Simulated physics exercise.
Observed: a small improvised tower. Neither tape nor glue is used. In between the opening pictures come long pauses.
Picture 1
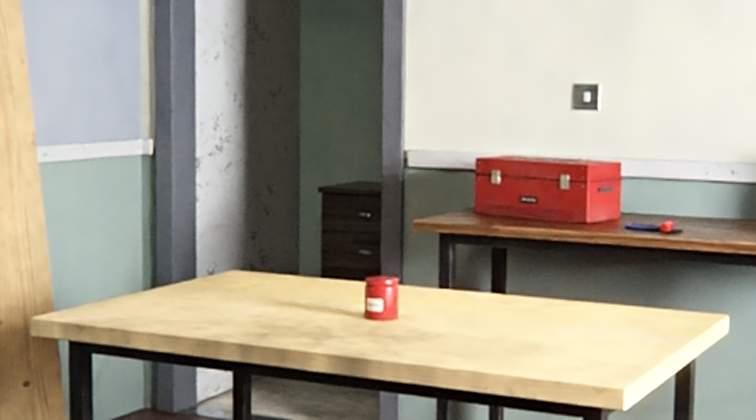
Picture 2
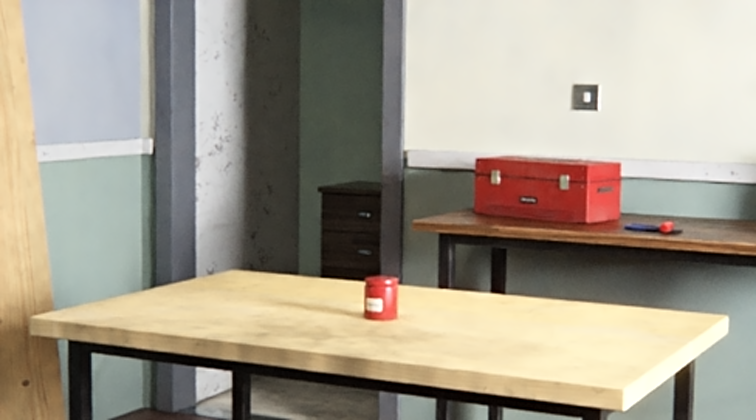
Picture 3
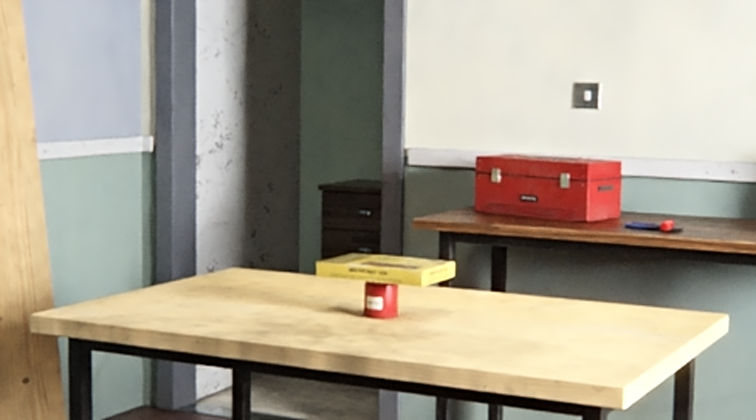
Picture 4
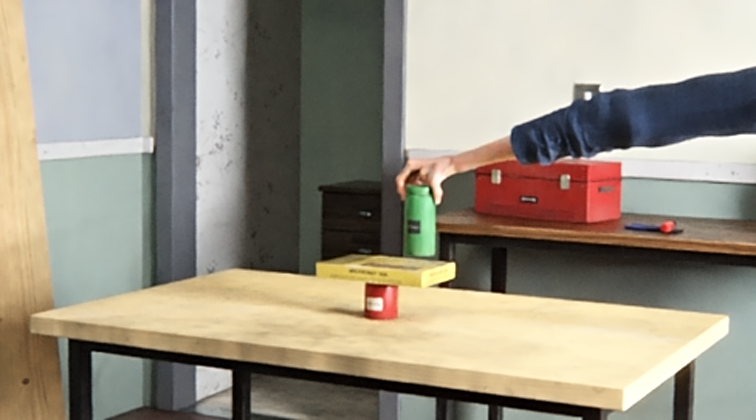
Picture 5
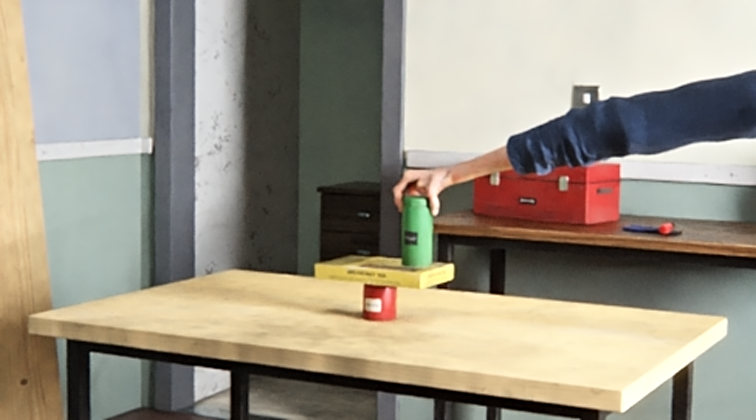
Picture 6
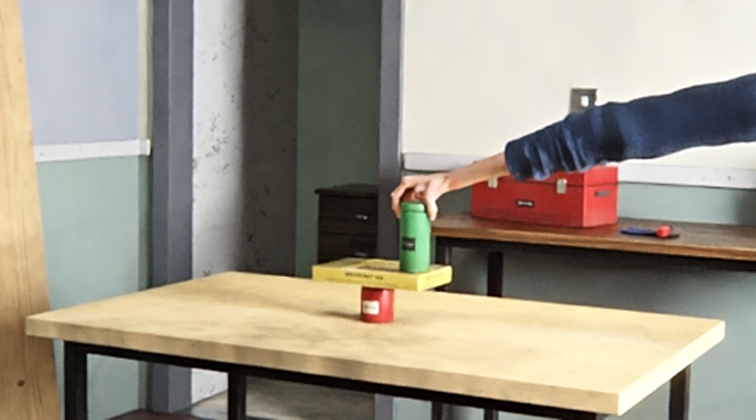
A hand lowers a green jar onto a yellow box resting on a red jar.
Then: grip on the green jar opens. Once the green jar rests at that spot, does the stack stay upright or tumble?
Most likely something will tip or drop.
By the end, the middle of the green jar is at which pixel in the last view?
Near (509, 329).
Then, 0.40 s after the last picture, green jar now fallen; yellow packet tipped 49° from how it was.
Then, 0.70 s after the last picture, yellow packet now fallen.
At rest, fallen, green jar and yellow packet; red jar in place. Seen from the same camera at the end, green jar near (509, 329). The stack gives way.
